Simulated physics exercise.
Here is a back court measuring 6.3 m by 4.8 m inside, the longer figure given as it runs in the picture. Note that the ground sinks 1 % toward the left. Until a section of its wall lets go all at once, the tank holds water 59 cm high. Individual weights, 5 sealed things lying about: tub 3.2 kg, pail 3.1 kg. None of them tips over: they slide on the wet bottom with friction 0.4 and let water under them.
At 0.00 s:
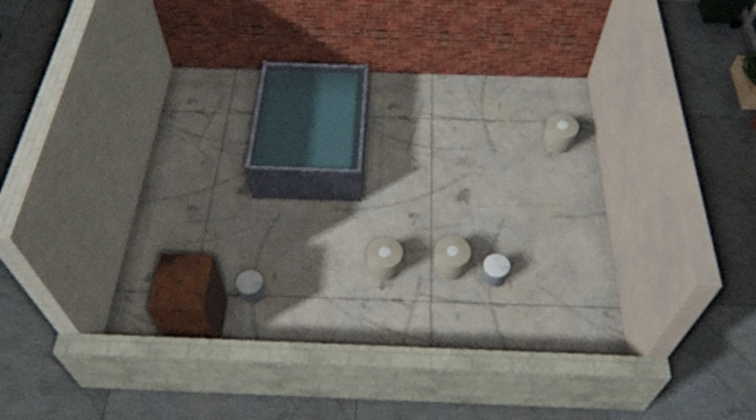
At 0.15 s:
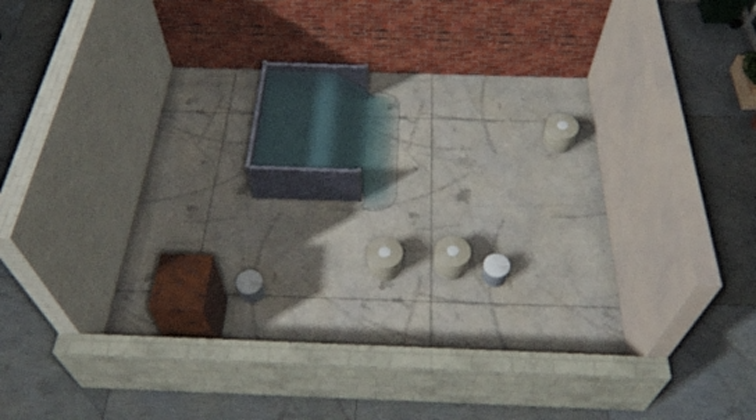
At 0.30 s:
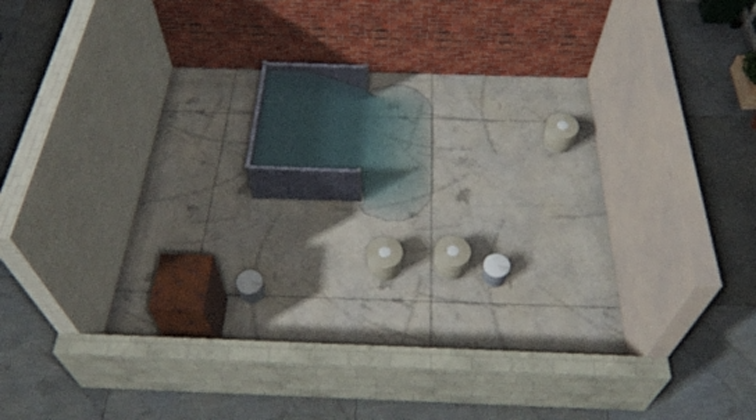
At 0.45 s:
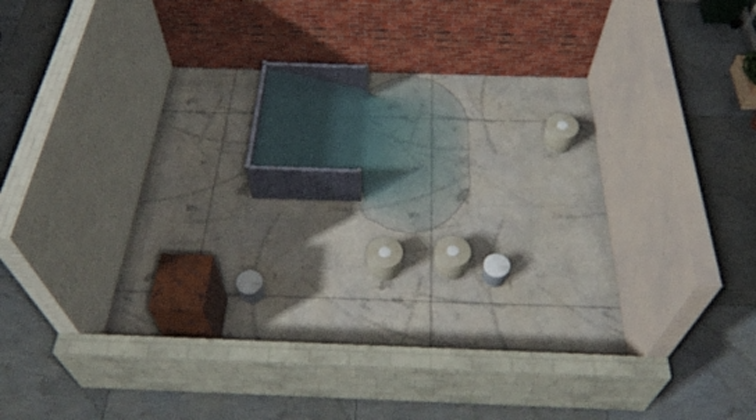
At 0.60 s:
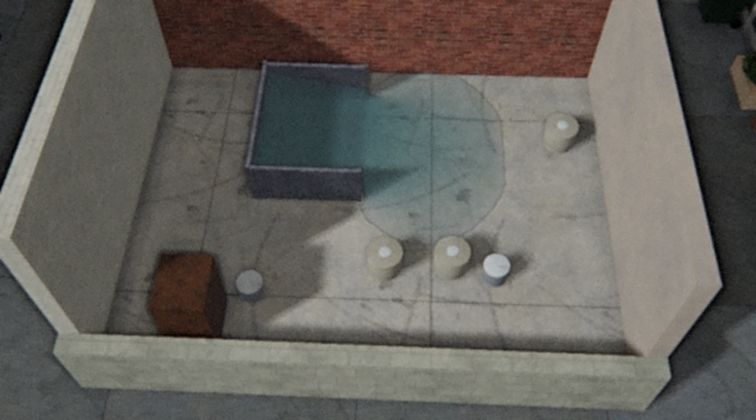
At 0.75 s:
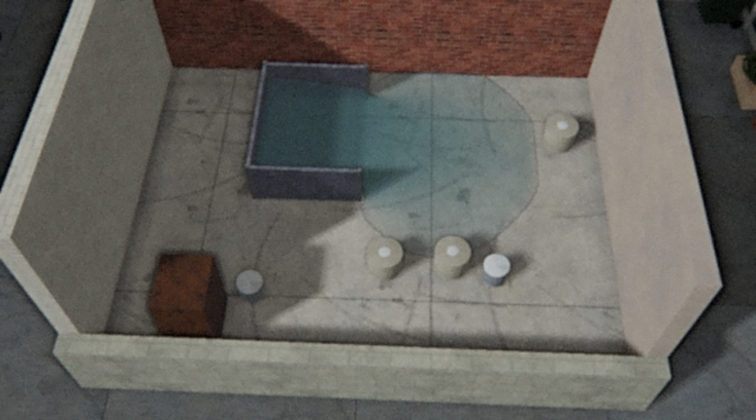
Walled courtyard with a brick back wall, water spreading rightward from an open-sided tank across the floor while scattered objects stay still.
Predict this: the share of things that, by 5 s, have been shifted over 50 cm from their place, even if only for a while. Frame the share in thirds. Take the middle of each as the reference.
It is a medium share, a third or more but below two thirds.
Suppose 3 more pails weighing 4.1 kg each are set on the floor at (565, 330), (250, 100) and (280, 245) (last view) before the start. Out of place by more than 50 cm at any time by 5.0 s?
Result, one by one: Exceeded, not exceeded and not exceeded.
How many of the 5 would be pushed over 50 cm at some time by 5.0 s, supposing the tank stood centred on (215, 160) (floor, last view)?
That gives 4 of them.
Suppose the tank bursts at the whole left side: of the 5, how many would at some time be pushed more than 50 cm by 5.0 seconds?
Result: 2 of them.
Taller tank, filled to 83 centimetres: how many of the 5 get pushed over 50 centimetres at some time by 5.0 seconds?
Then 5 of them.
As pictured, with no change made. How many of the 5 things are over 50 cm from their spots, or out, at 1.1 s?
Count then: 0.
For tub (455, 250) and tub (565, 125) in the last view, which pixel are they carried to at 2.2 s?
Approx. (478, 324); approx. (585, 104).
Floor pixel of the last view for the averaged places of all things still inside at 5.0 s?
Roughly at (343, 260).
After 1.1 s 0 of 5 are over 50 cm from their spots; 0 afloat.
After 2.2 s 2 of 5 are over 50 cm from their spots; 1 afloat.
After 3.5 s 2 of 5 are over 50 cm from their spots; 3 afloat.
After 5.0 s 3 of 5 are over 50 cm from their spots, and 3 have been at some point; 1 afloat.
